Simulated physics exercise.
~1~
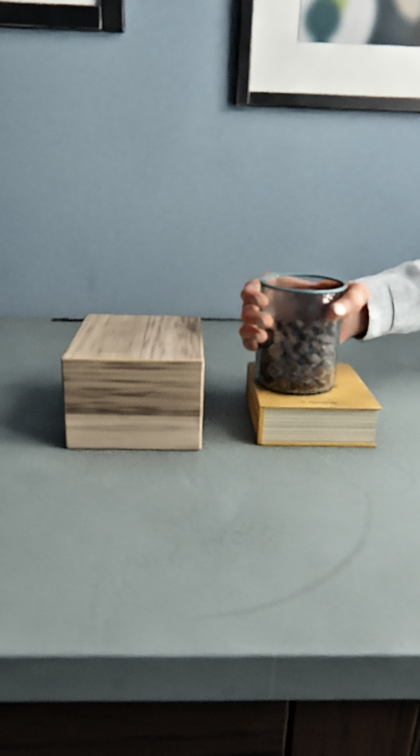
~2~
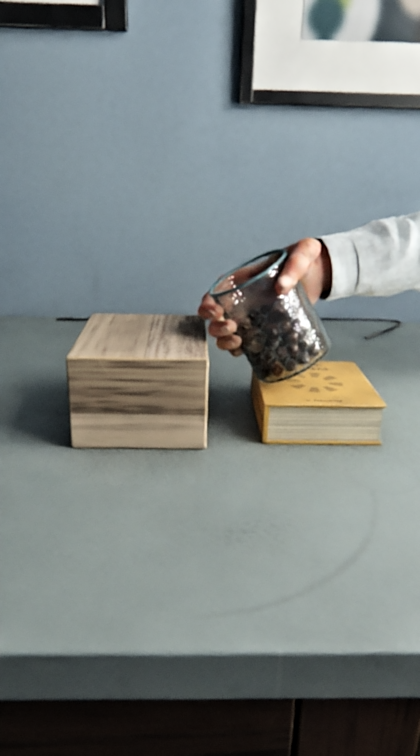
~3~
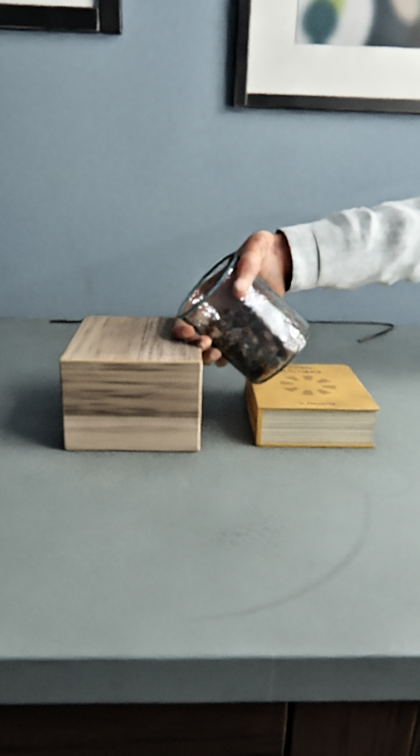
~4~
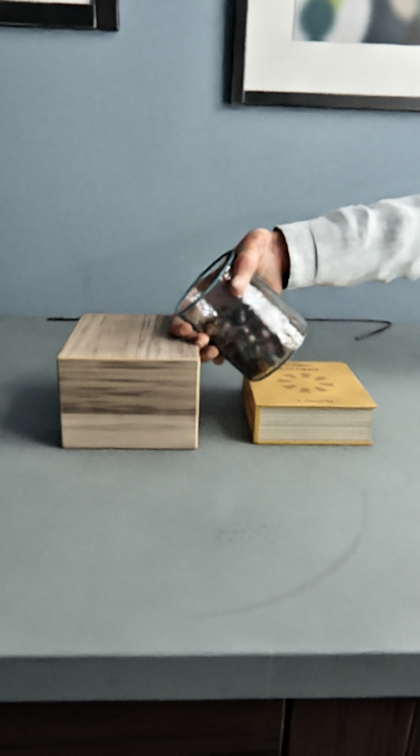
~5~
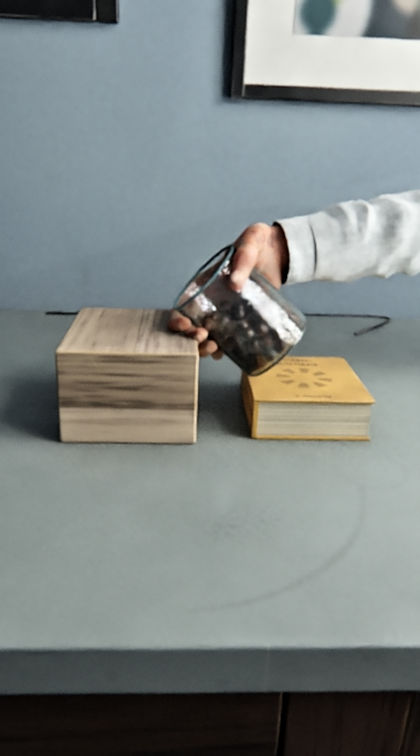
On a grey-green tabletop, a hand lifting a part-filled glass from a yellow book, tilting it left and holding it leaning against a wooden block.
